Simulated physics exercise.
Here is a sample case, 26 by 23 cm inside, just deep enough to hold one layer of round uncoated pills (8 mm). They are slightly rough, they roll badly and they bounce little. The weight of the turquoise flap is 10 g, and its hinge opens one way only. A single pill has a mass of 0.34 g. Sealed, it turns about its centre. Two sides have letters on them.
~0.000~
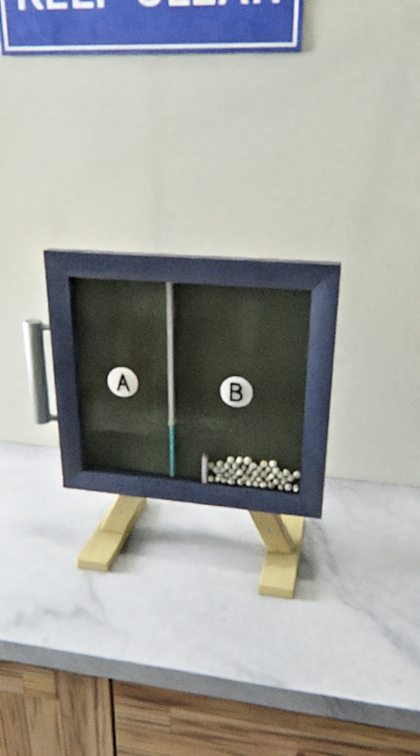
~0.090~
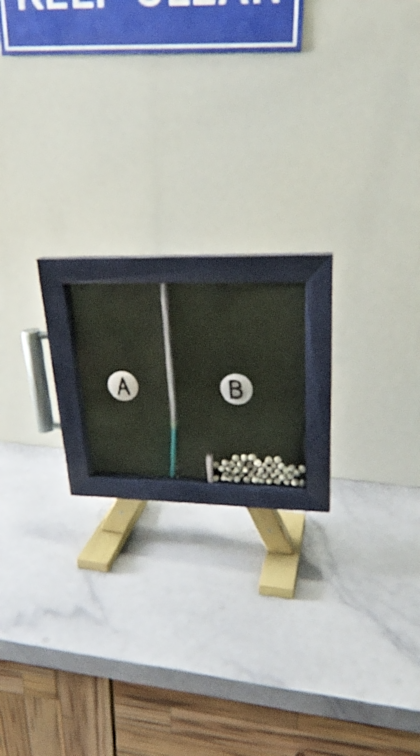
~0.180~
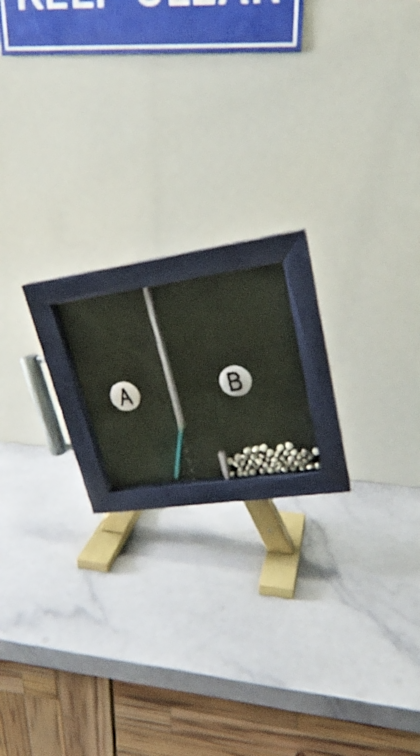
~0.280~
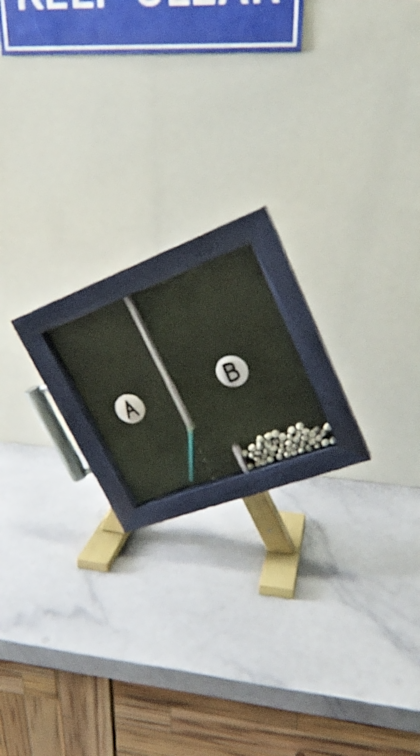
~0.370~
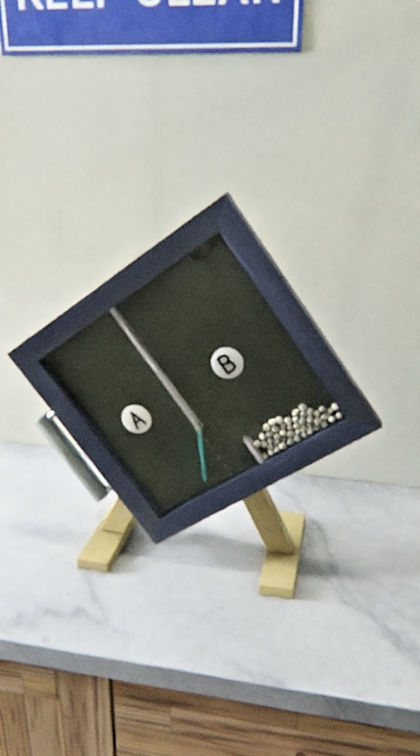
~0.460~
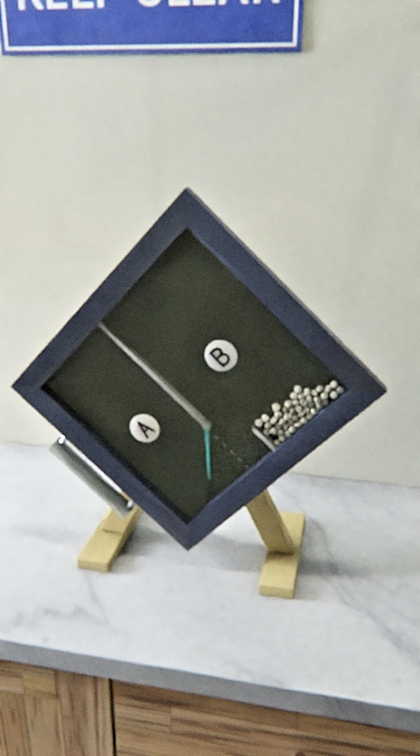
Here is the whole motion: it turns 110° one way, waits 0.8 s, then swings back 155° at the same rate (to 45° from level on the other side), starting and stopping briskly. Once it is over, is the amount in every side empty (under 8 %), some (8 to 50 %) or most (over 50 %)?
A: Most, B: Some.
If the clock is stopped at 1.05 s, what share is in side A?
I'd say close to 5 in a hundred.
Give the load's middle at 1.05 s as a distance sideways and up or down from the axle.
Position estimate: Right 3 cm, above 2 cm.
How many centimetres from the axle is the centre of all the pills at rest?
Some 11 cm left and 4 cm below.
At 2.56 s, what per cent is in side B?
Around 55 percent.
After 1.05 s, it stands 110° anticlockwise; the pills' middle is 3 cm right of and 2 cm above the centre; A 5 %, B 95 %; turquoise flap open 46°.
After 2.56 s, it stands 33° anticlockwise; the pills' middle is in line with and 8 cm below the centre; A 45 %, B 55 %; turquoise flap open 43°.
After 3.27 s, it stands 45° clockwise; the pills' middle is 11 cm left of and 4 cm below the centre; A 75 %, B 25 %; turquoise flap open 33°.
All still by 3.8 s, it stands 45° clockwise; A 75 %, B 25 %; turquoise flap open 33°.
